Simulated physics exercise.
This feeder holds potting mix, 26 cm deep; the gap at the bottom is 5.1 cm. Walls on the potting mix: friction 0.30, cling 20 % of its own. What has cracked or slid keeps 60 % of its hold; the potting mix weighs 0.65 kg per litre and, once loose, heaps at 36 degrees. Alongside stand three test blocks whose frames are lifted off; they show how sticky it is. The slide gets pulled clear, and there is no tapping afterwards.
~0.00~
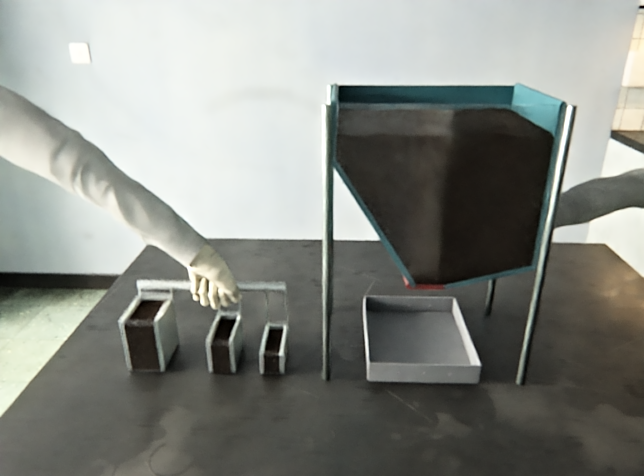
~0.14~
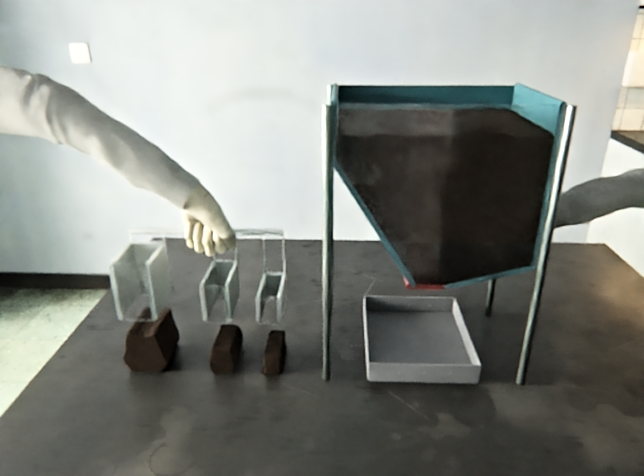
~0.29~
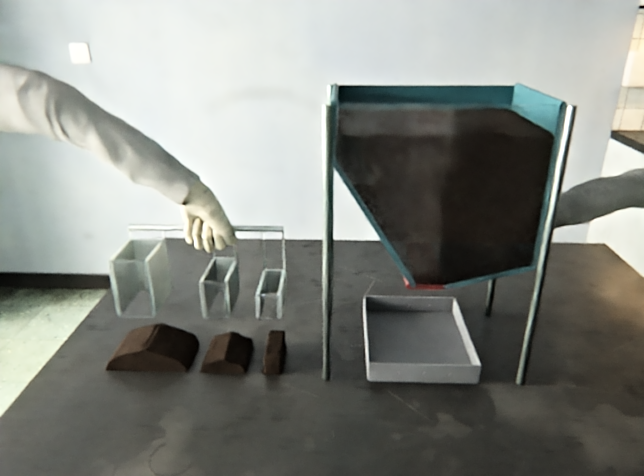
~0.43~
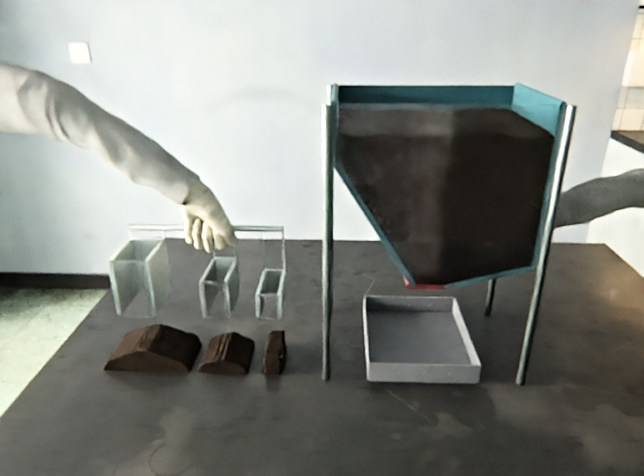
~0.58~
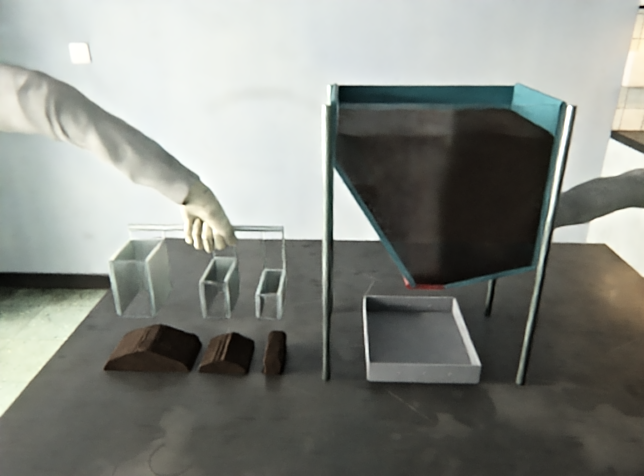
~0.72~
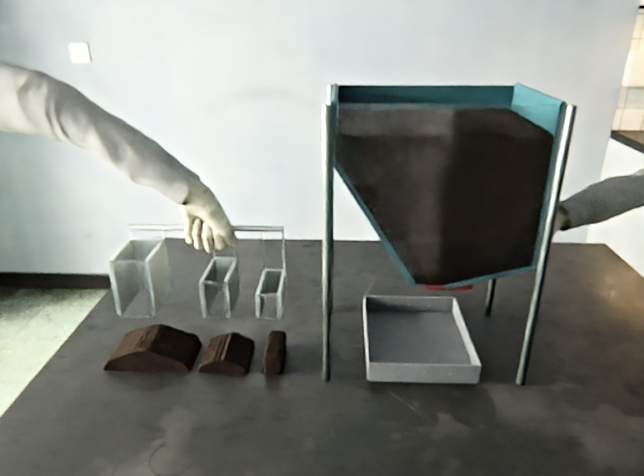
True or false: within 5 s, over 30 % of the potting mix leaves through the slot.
True.
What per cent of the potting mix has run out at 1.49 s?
That comes to about 12 per cent.
After 1.07 s, 3 % has run out.
After 1.49 s, 12 % has run out.
After 1.90 s, 21 % has run out.
After 2.32 s, 31 % has run out.
After 5.62 s, at the end, 94 % has run out.
